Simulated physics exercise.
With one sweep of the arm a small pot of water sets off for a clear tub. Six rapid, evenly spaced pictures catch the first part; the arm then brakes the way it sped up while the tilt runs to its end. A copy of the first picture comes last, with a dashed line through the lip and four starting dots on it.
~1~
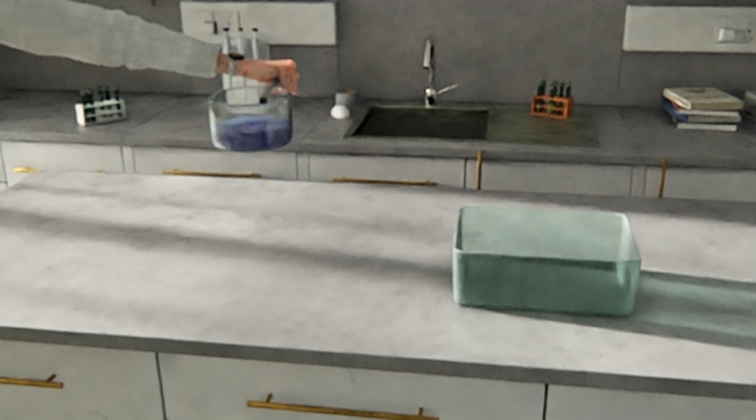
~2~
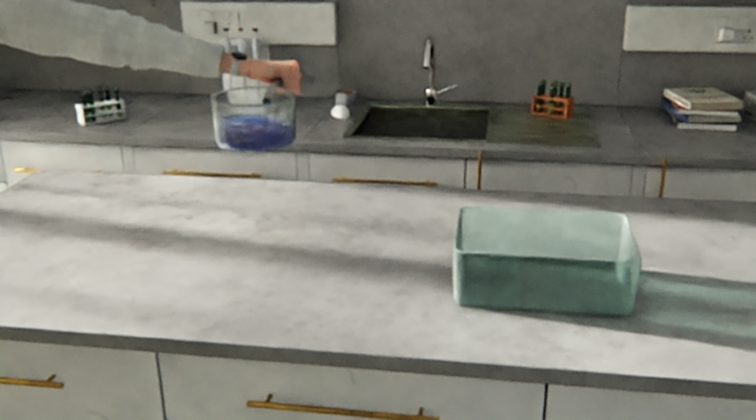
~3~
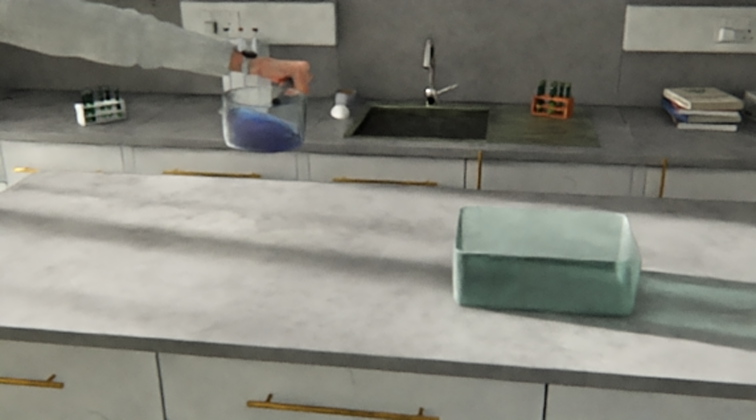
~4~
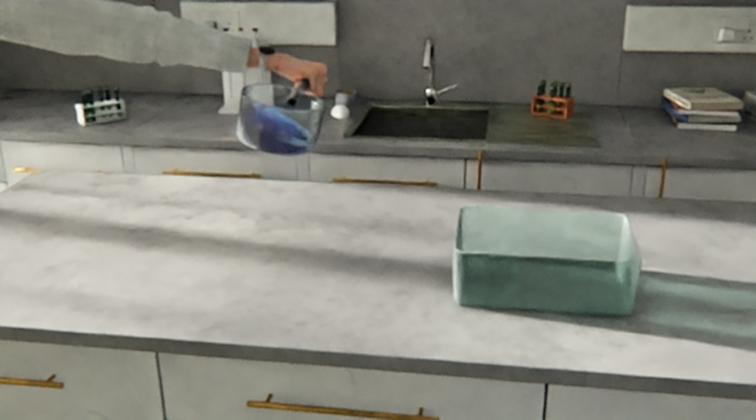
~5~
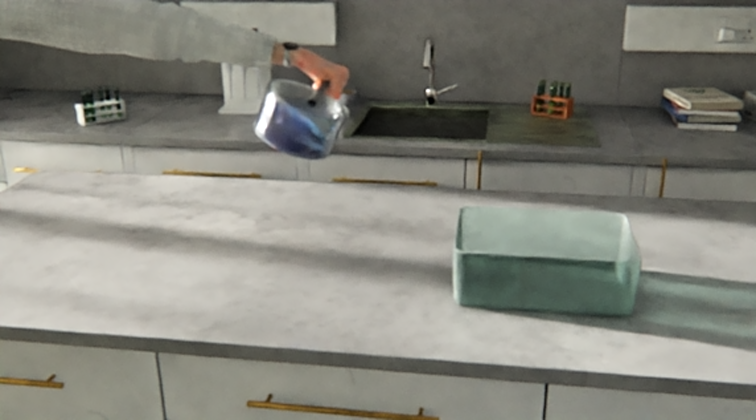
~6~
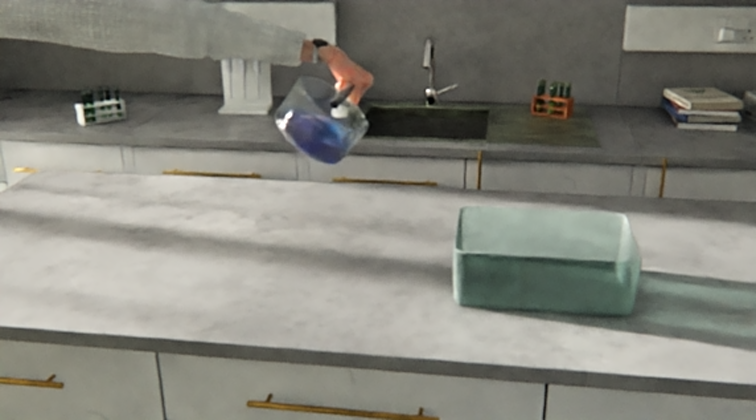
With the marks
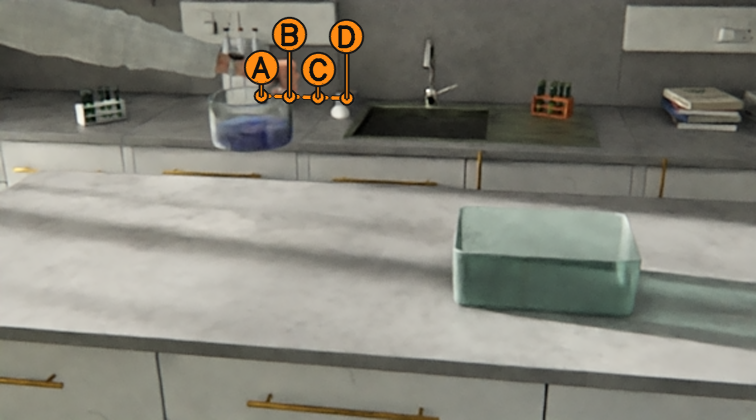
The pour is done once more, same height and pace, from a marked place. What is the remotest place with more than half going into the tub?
I would pick spot A.
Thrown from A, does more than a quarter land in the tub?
Yes, clearly.
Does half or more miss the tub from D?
No.
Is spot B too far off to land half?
No, that is safe.
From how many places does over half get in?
All of the four.
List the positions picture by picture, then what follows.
The first picture shows upright, lip at (289, 96); tub from (454, 303) to (632, 315); nothing has left yet.
The second picture shows upright, lip at (292, 96); nothing has left yet.
The third picture shows tipped about 4°, lip at (304, 99); nothing has left yet.
The fourth picture shows tipped about 12°, lip at (322, 106); nothing has left yet.
The fifth picture shows tipped about 24°, lip at (344, 116); nothing has left yet.
The sixth picture shows tipped about 38°, lip at (367, 128); nothing has left yet.
On the marked copy, A at (261, 95); B at (289, 96); C at (318, 97); D at (346, 98).
If A is chosen, about 62 % lands in the tub, 24 % falls short and 14 % goes beside or beyond.
If B is chosen, about 72 % lands in the tub, 10 % falls short and 18 % goes beside or beyond.
If C is chosen, about 77 % lands in the tub, 7 % falls short and 16 % goes beside or beyond.
If D is chosen, about 81 % lands in the tub, 14 % falls short and 6 % goes beside or beyond.
